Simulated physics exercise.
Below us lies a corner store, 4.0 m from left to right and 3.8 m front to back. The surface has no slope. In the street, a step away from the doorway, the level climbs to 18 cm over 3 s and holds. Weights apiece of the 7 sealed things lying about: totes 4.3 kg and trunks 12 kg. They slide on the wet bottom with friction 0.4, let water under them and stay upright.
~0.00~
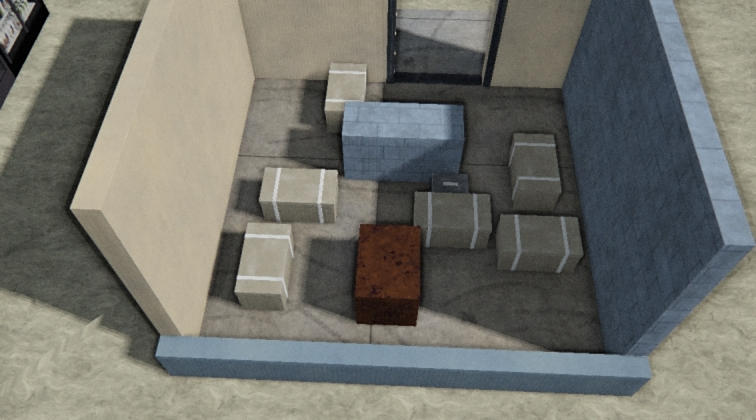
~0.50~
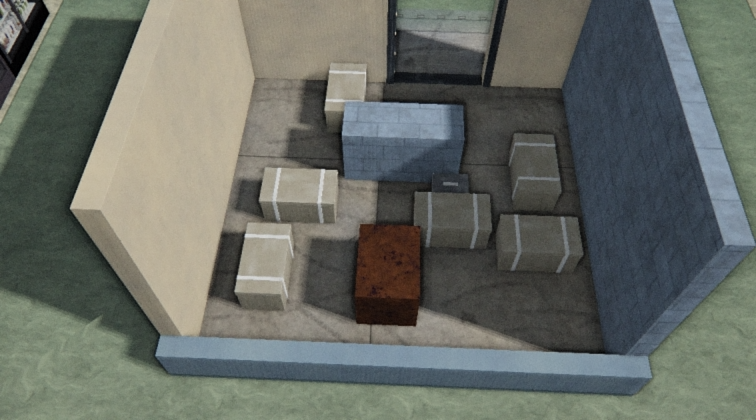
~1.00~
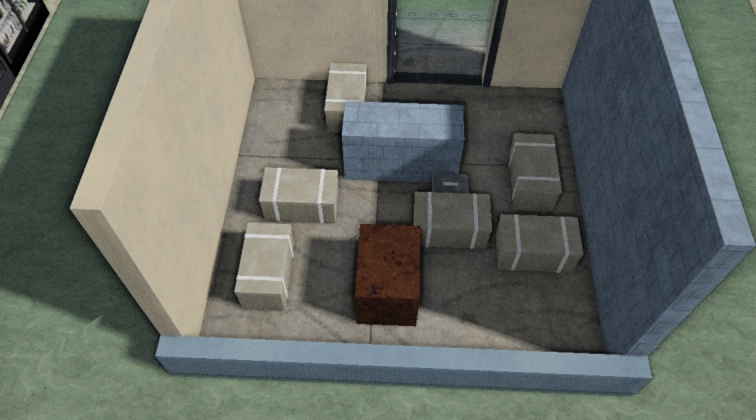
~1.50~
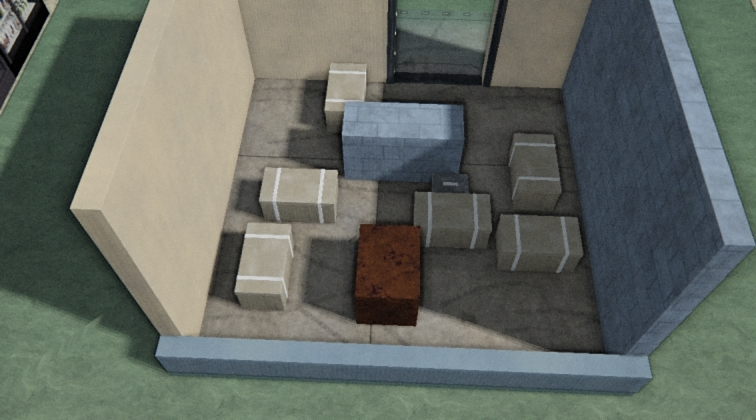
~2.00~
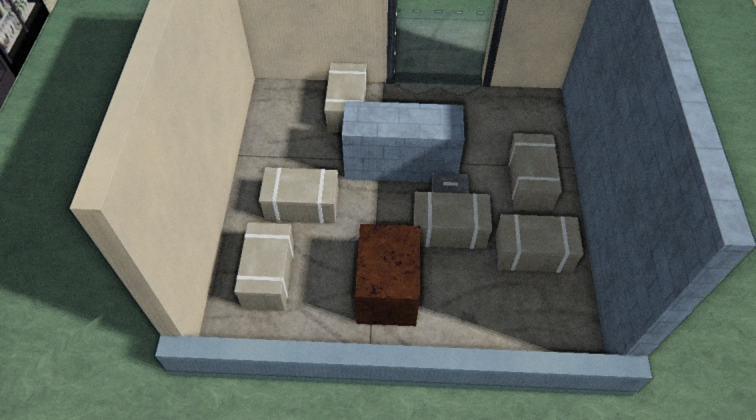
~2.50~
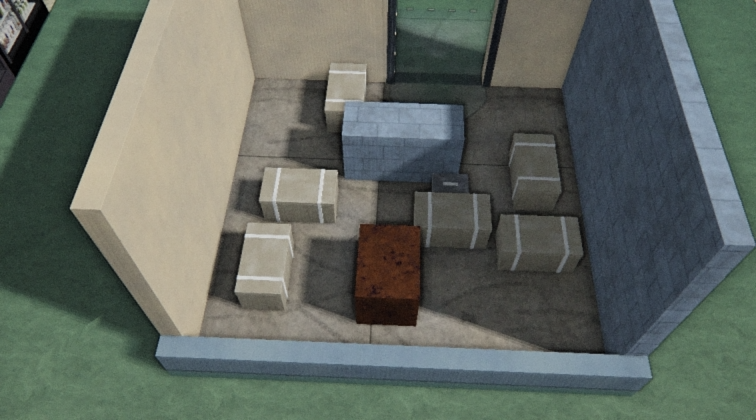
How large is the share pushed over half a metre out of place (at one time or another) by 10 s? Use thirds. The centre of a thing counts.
It is between one and two thirds.
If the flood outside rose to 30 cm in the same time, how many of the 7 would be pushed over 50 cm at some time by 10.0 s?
Then 5.
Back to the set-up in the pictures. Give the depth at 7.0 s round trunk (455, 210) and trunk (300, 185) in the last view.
Roughly 2 and 2 cm.
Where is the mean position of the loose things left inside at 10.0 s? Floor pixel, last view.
Near (400, 228).
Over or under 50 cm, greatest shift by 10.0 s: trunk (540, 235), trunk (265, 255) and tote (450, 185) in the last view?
In turn: Over, short of it, under.
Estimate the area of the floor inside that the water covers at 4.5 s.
Roughly 5.5 m2.
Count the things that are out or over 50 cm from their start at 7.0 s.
By then 3.
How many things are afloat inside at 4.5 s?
At that moment 0.
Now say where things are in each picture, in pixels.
A tote at (450, 184), on the bottom; a trunk at (264, 257), on the bottom; 0.0 m2 under water; 0 of 7 have shifted, in the first picture.
A tote at (450, 184), on the bottom; a trunk at (264, 257), on the bottom; water covers 0.0 m2; 0 of 7 have shifted, in the second picture.
A tote at (450, 184) rests on the ground; a trunk at (264, 257), on the bottom; 0.0 m2 under water; 0 of 7 have shifted, in the third picture.
A tote at (450, 184), on the bottom; a trunk at (264, 257) rests on the ground; 0.0 m2 under water; 0 of 7 have shifted, in the fourth picture.
A tote at (450, 184), on the bottom; a trunk at (264, 257) rests on the ground; water covers 0.1 m2; 0 of 7 have shifted, in the fifth picture.
A tote at (450, 184), on the bottom; a trunk at (264, 257), on the bottom; 0.7 m2 under water; 0 of 7 have shifted, in the sixth picture.
After 3.5 s 0 of 7 are over 50 cm from their spots; 0 afloat.
After 4.5 s 0 of 7 are over 50 cm from their spots; 0 afloat.
After 7.0 s 3 of 7 are over 50 cm from their spots; 3 afloat.
After 10.0 s 2 of 7 are over 50 cm from their spots, and 3 have been at some point; 7 afloat.
